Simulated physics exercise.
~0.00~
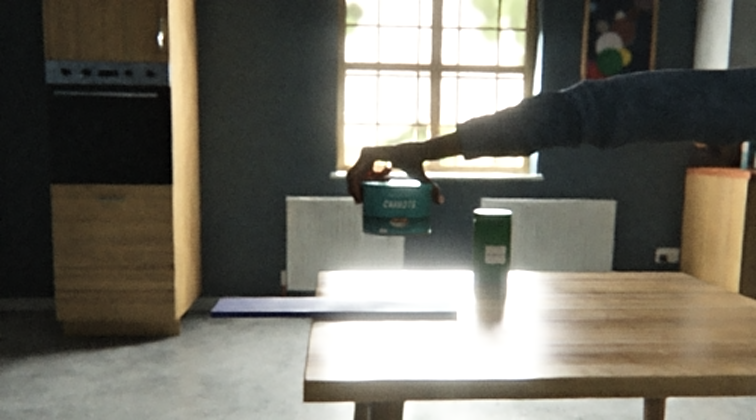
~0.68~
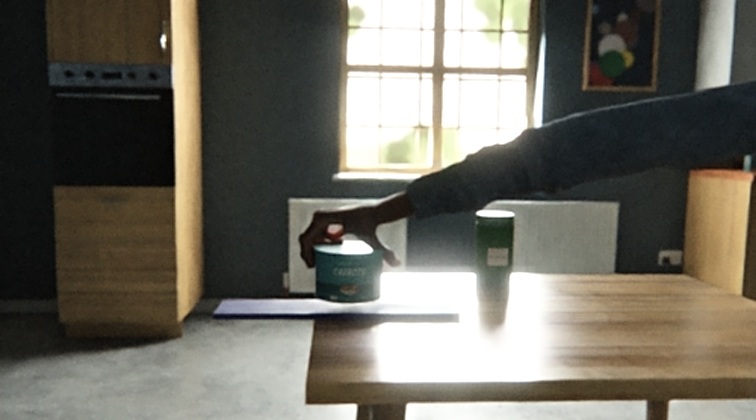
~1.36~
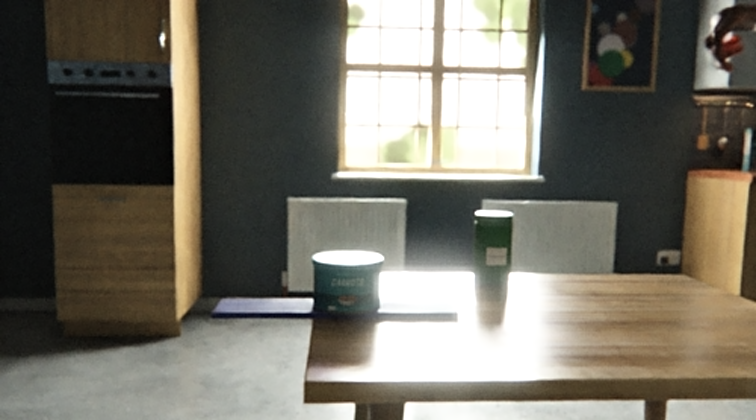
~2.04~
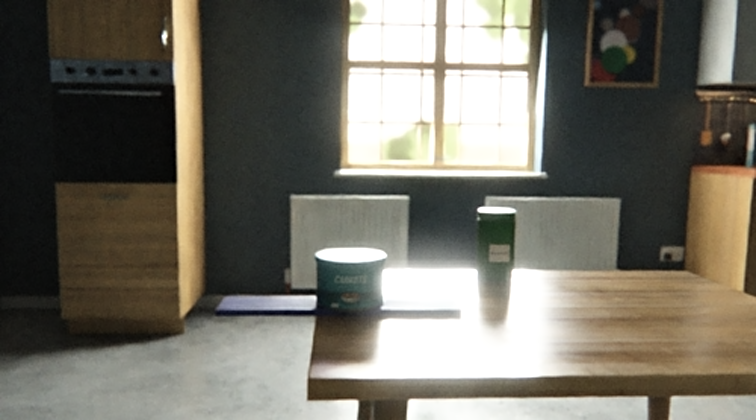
A turquoise tub hangs from a hand reaching in from the right over a wooden table in a dim kitchen, seen from the front by a slightly swaying camera. A flat blue plank juts out past the table's left end, and a green jar stands nearby, before a bright window, with an oven cabinet at left. The hand carries the tub left and down onto the plank, near the table's edge. It then lets go and withdraws out of view. The tub rests there, and the plank holds steady, with the jar still in its place.
